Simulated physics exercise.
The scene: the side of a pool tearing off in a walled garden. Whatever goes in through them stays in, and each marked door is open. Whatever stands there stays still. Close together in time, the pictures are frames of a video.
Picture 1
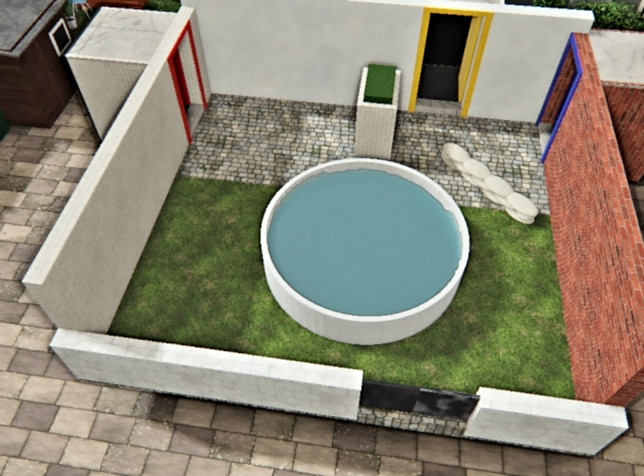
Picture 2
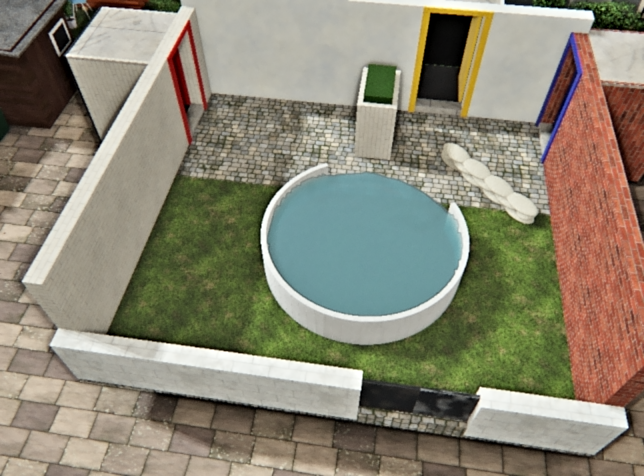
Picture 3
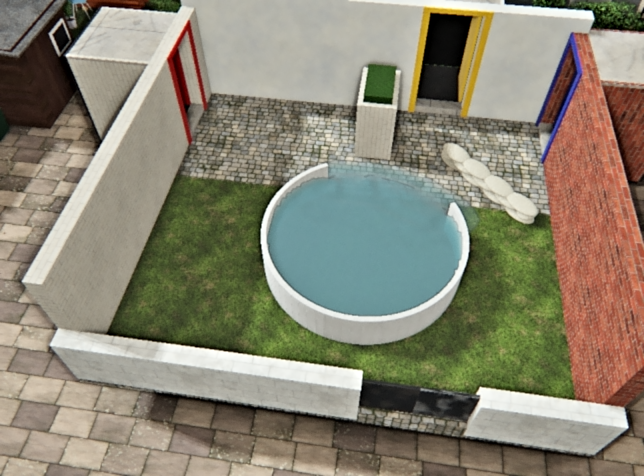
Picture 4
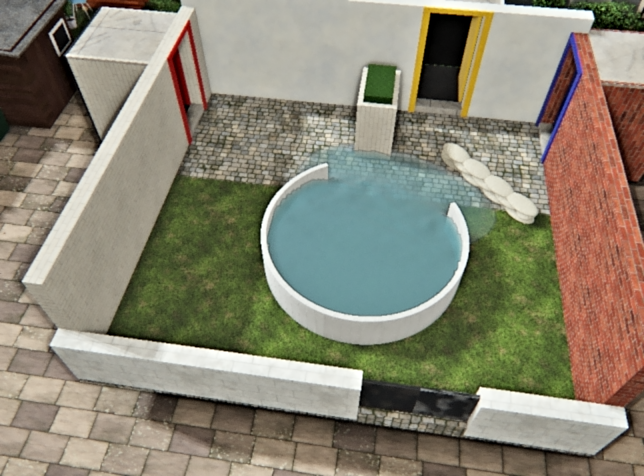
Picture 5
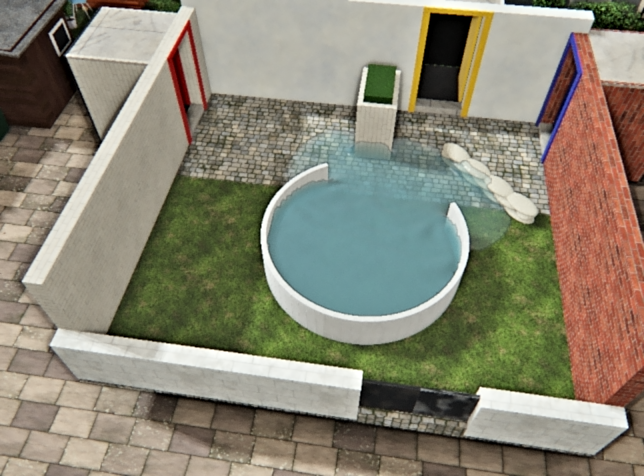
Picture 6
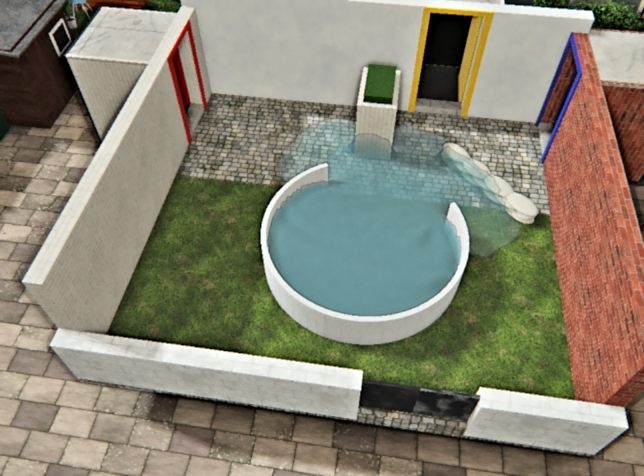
Round pool in a walled garden losing its far side, water pouring through the gap and spreading across grass and cobbled paving.
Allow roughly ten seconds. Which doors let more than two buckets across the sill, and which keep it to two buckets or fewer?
The red door exceeds two buckets. The blue door exceeds two buckets. The yellow door exceeds two buckets.
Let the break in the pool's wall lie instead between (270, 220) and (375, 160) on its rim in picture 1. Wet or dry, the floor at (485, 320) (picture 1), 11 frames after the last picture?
There: Dry.
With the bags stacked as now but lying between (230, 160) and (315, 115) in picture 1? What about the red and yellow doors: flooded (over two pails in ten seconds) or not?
Note - red door: Below the mark, yellow door: Beyond the mark.
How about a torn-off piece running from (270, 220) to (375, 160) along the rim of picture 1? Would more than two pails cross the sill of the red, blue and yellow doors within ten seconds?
Well, the red door overshoots, the blue door comes up short, and the yellow door comes up short.
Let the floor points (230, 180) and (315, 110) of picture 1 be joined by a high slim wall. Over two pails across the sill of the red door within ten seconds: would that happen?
Note - red door, result: Safe.
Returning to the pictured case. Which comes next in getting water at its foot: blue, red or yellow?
That's the door marked yellow.
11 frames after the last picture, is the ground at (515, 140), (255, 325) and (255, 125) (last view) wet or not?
Point 1: Drenched; point 2: Not wet; point 3: Drenched.
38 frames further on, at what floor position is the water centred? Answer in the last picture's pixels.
I'd point to (362, 213).
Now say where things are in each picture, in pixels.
The round pool at (364, 234) is whole and still, in the first picture.
Water pours out on the round pool's far side and has run to a hidden place, in the second picture.
The front is at (473, 223), out from the gap on the round pool's far side, in the third picture.
Water pours out on the round pool's far side and has run to (491, 219), in the fourth picture.
Water pours out on the round pool's far side and has run to (315, 140), in the fifth picture.
Water pours out on the round pool's far side and has run to (307, 132), in the sixth picture.
A moment on, water covers 30 % of the floor; the red door not reached, the blue door not reached, the yellow door under two buckets in.
Next, water covers 45 % of the floor; the red door not reached, the blue door wet at the sill, nothing in, the yellow door far over two buckets in.
Then, water covers 65 % of the floor; the red door under two buckets in, the blue door over two buckets in, the yellow door far over two buckets in.
Later, water covers 90 % of the floor; the red door over two buckets in, the blue door far over two buckets in, the yellow door far over two buckets in.
In the end, water covers 95 % of the floor; the red door far over two buckets in, the blue door far over two buckets in, the yellow door far over two buckets in.
